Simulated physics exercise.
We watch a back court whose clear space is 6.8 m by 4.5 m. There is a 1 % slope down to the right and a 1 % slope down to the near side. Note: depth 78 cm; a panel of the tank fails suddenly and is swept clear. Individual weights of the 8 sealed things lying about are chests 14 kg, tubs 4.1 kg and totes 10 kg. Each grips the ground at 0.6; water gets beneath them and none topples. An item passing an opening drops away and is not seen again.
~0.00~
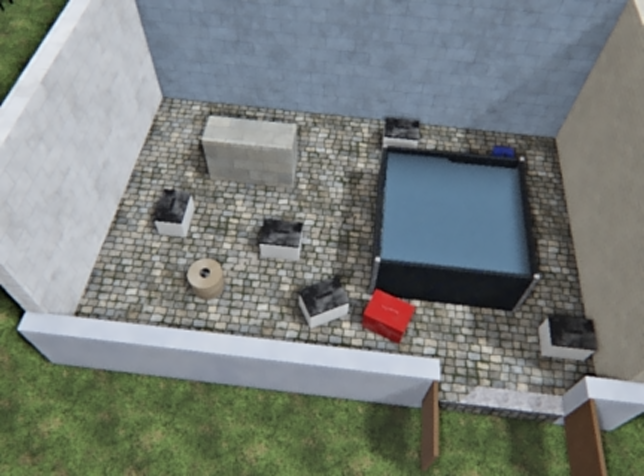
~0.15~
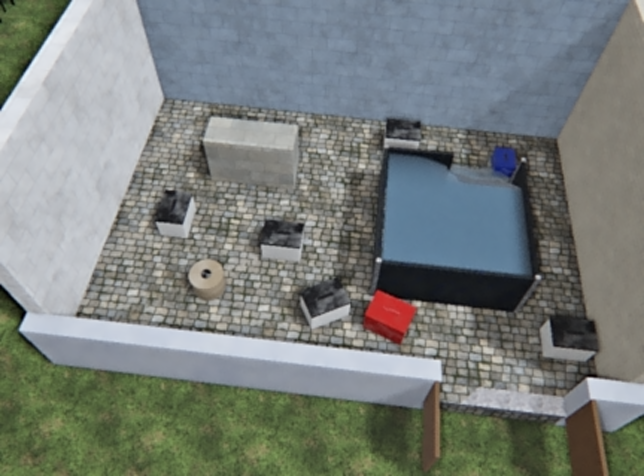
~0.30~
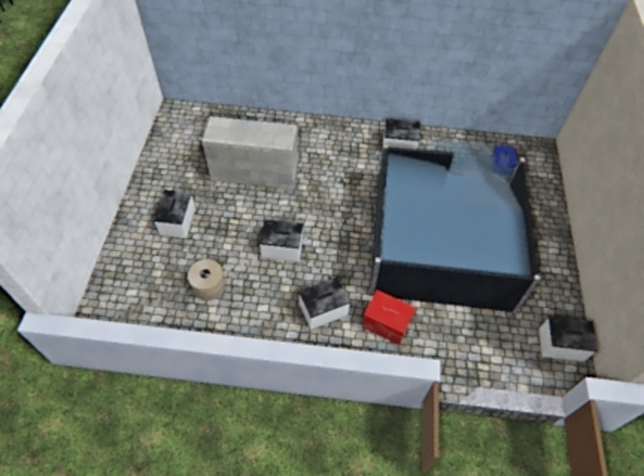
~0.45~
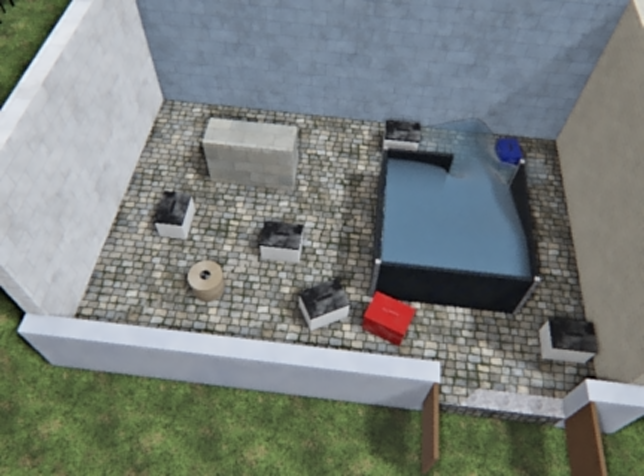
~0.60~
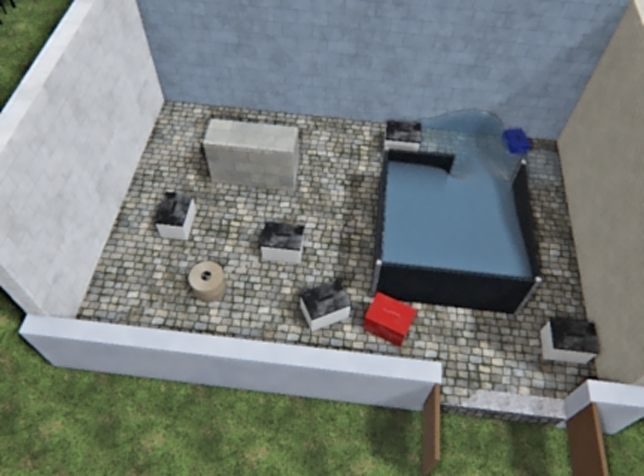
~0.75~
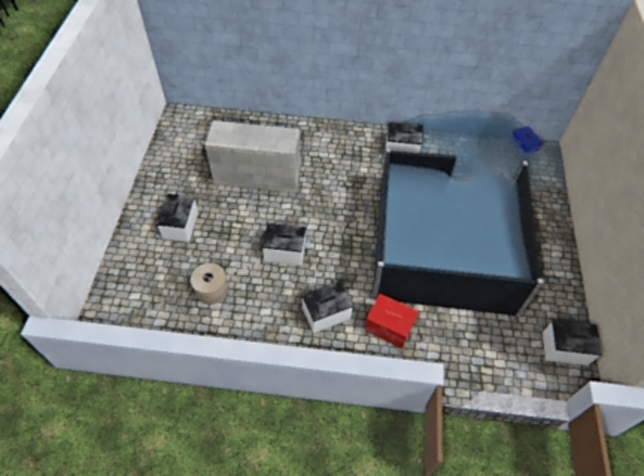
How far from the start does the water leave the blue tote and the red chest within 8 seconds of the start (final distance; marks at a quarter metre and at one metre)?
First the blue tote: It winds up far off; then the red chest: It stays about where it started.
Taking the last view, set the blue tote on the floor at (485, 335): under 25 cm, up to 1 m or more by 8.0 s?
Short answer: It hardly moves.
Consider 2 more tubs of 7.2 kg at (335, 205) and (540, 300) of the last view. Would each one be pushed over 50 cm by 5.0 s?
Order kept: Falls short, exceeds it.
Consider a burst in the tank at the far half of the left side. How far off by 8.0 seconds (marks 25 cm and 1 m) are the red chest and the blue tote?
If so, the red chest is washed away, the blue tote remains in place.
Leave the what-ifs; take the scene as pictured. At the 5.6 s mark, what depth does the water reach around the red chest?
Around 4 cm.
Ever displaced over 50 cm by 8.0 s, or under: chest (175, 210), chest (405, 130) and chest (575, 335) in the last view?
First one stayed inside, second one went too far, third one went too far.
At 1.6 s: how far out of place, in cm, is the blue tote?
Roughly 60 cm by then.
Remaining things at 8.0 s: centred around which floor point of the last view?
They average out to somewhere around (319, 279).
After 1.6 s the blue tote is near (556, 156), 0.7 m from its start, afloat; the red chest is near (393, 315), 0.0 m from its start, aground; 0 of 8 are out; 1 afloat.
After 3.6 s the blue tote is near (532, 351), 3.2 m from its start, afloat; the red chest is near (393, 315), 0.0 m from its start, aground; 0 of 8 are out; 2 afloat.
After 5.6 s the blue tote is near (458, 342), 3.3 m from its start, aground; the red chest is near (393, 315), 0.0 m from its start, aground; 1 of 8 are out; 0 afloat.
After 8.0 s the blue tote is near (458, 342), 3.3 m from its start, aground; the red chest is near (395, 315), 0.0 m from its start, aground; 1 of 8 are out; 2 afloat.
